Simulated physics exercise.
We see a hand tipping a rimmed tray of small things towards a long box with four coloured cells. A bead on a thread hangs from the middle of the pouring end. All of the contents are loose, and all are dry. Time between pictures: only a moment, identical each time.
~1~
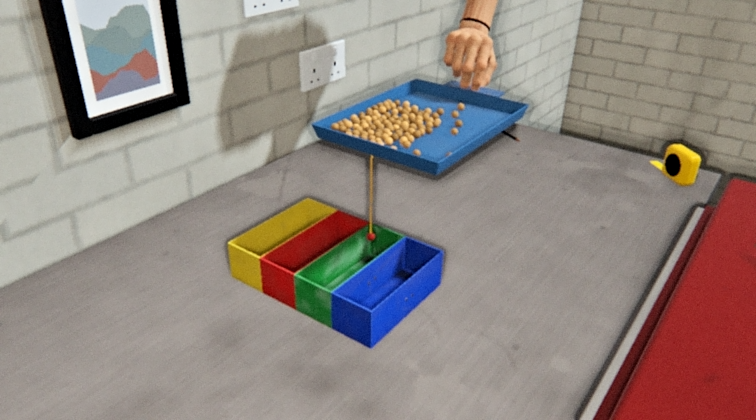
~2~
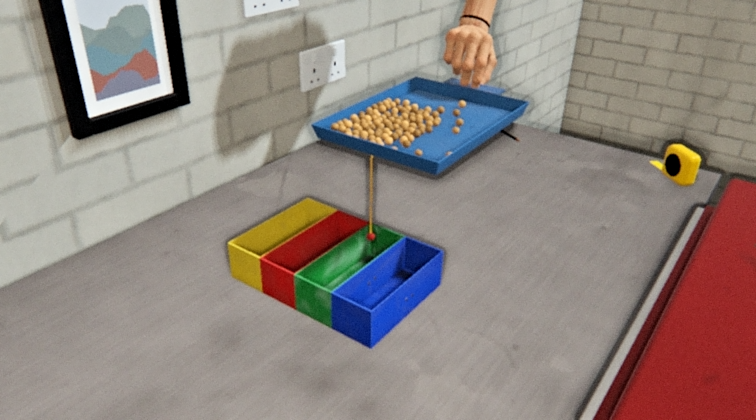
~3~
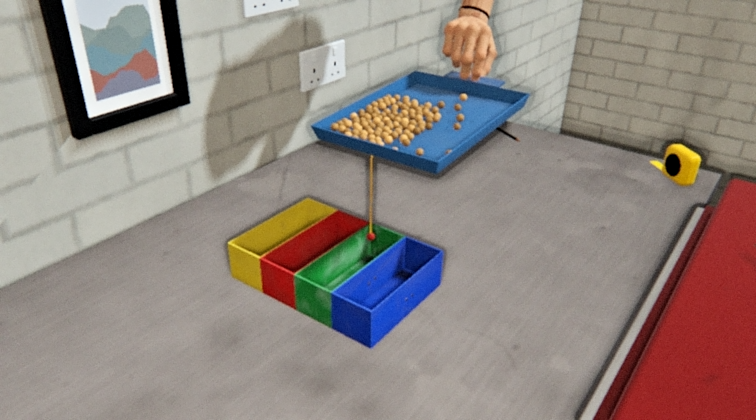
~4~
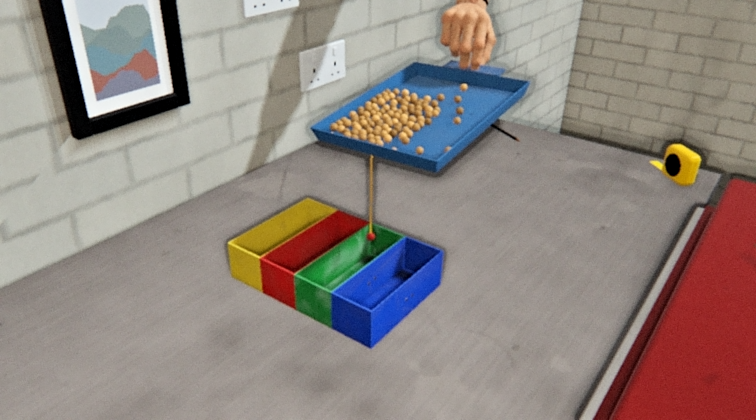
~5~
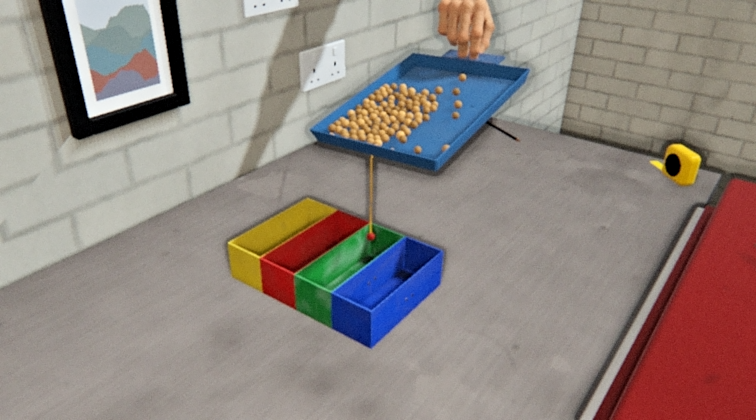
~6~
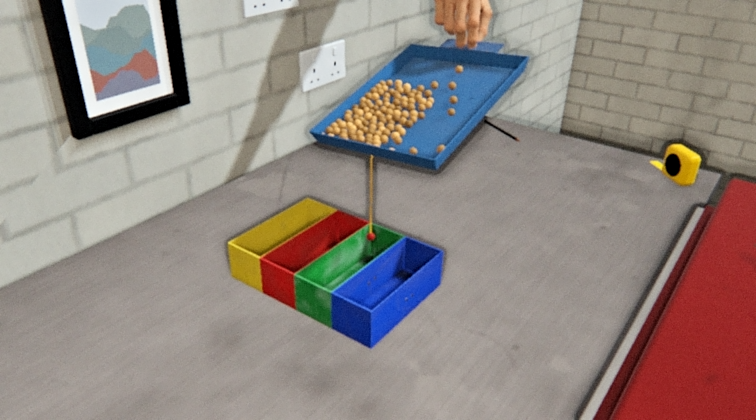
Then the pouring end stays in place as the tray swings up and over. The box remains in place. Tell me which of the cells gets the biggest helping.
The biggest helping lands in the red cell.
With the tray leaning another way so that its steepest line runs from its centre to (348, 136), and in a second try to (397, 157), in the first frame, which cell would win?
The cell in red; that blue cell.
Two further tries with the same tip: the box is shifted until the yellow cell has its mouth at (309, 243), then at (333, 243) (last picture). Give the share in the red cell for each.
Trial 1 about 20 %, trial 2 about 10 %.
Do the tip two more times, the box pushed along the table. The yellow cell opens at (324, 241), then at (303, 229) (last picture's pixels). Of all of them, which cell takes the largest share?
The yellow cell, then the yellow one.
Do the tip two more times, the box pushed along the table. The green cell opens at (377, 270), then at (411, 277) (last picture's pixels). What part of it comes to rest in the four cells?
First 80 %, then 40 %.
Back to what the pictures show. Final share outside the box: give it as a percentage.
Near 0 in a hundred.
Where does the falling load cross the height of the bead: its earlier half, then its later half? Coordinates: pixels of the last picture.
The opening part goes through (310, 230); what follows goes through (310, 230).
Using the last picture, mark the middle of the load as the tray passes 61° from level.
Close to (343, 137).
Soon after the last picture, tray tipped steeply; most on the tray; a stray few in the red cell; a stray few in the yellow cell; a small part falling or outside the box.
A little later, tray tipped right over; a stray few on the tray; about half in the red cell; about a quarter in the yellow cell; about a quarter in the green cell; a small part falling or outside the box.
Later still, tray tipped past a quarter turn; about half in the red cell; about a third in the yellow cell; a small part in the green cell.
At rest, tray tipped past a quarter turn; about half in the red cell; about a third in the yellow cell; a small part in the green cell; none in the blue cell.
